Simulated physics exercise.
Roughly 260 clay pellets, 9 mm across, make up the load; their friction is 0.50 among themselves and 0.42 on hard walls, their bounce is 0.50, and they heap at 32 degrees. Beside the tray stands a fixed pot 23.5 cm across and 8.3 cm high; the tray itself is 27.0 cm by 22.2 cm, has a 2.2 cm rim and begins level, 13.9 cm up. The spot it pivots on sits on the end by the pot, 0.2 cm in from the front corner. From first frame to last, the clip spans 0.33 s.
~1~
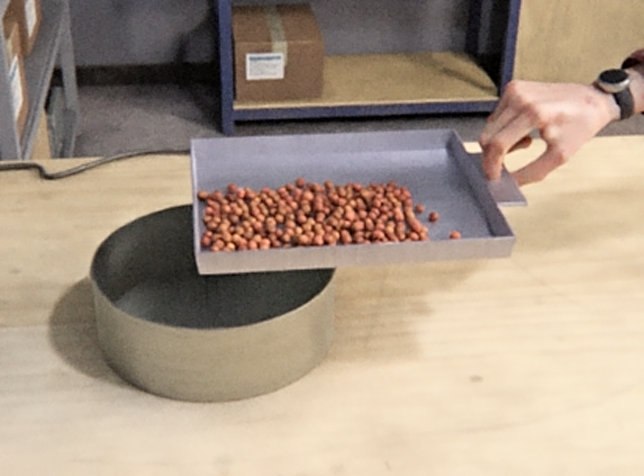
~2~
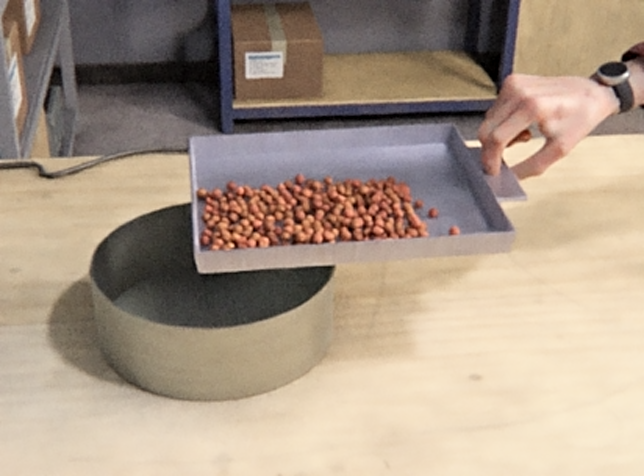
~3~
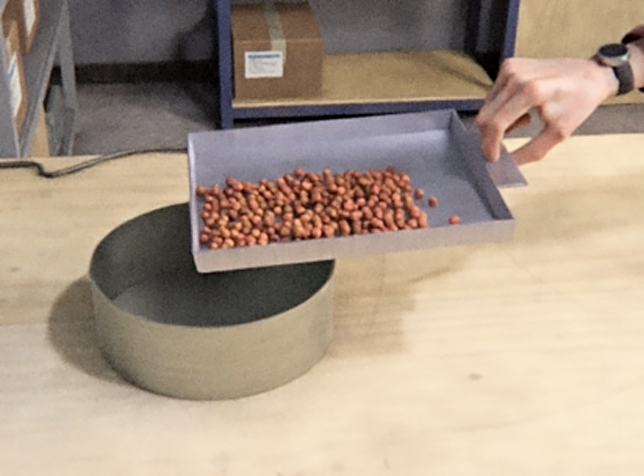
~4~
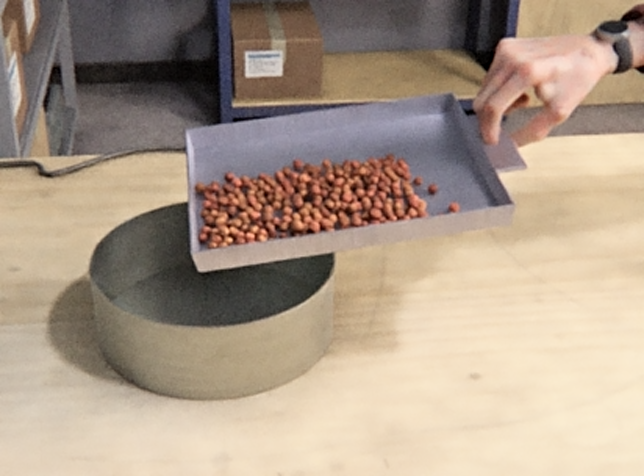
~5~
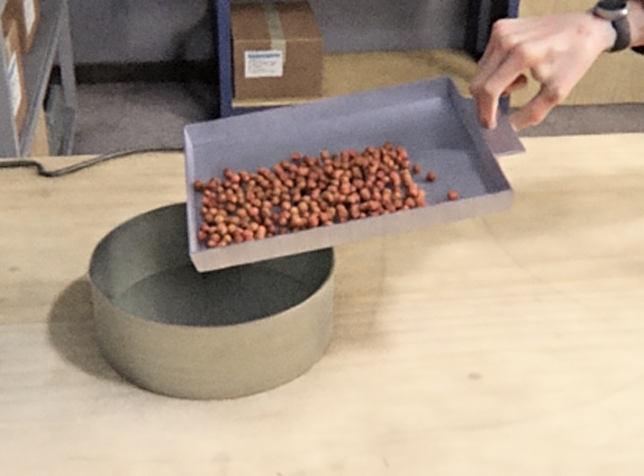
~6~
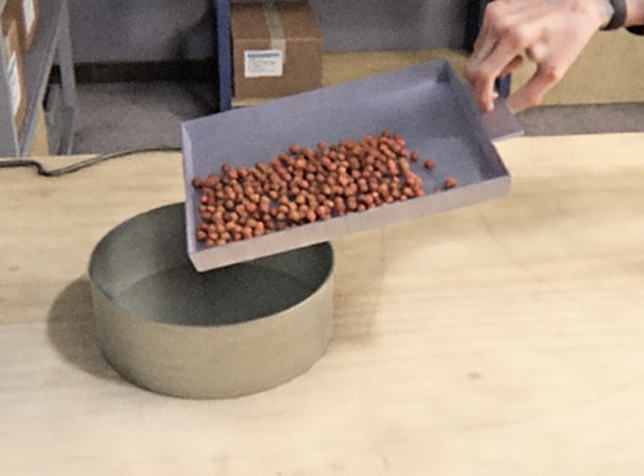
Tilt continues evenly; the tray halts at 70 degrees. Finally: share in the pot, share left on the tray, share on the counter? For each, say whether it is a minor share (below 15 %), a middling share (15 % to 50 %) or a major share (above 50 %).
I expect this. Pot - a minor share. Tray - a major share. Counter - a minor share.
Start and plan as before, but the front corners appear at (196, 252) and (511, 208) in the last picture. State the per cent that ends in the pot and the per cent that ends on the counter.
Pot: 0, counter: 5.
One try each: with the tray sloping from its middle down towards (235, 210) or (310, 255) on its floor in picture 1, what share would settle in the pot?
The share comes to roughly 0 in a hundred, then roughly 0 in a hundred.
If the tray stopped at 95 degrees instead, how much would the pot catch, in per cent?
Result: Close to 25 %.
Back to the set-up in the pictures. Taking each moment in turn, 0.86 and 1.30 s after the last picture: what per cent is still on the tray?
In order, 100 and 100.
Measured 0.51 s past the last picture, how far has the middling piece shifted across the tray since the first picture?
By then it sits near 3 cm from where it began.
Then, 0.51 s after the last picture, tilt 40 degrees; the tray holds 100 %, the pot 0 %.
Then, 0.86 s after the last picture, tilt 58 degrees; the tray holds 100 %, the pot 0 %.
Then, 1.30 s after the last picture, tilt 70 degrees; the tray holds 100 %, the pot 0 %.
In the end, pot 0 %, tray 100 %, counter 0 %.
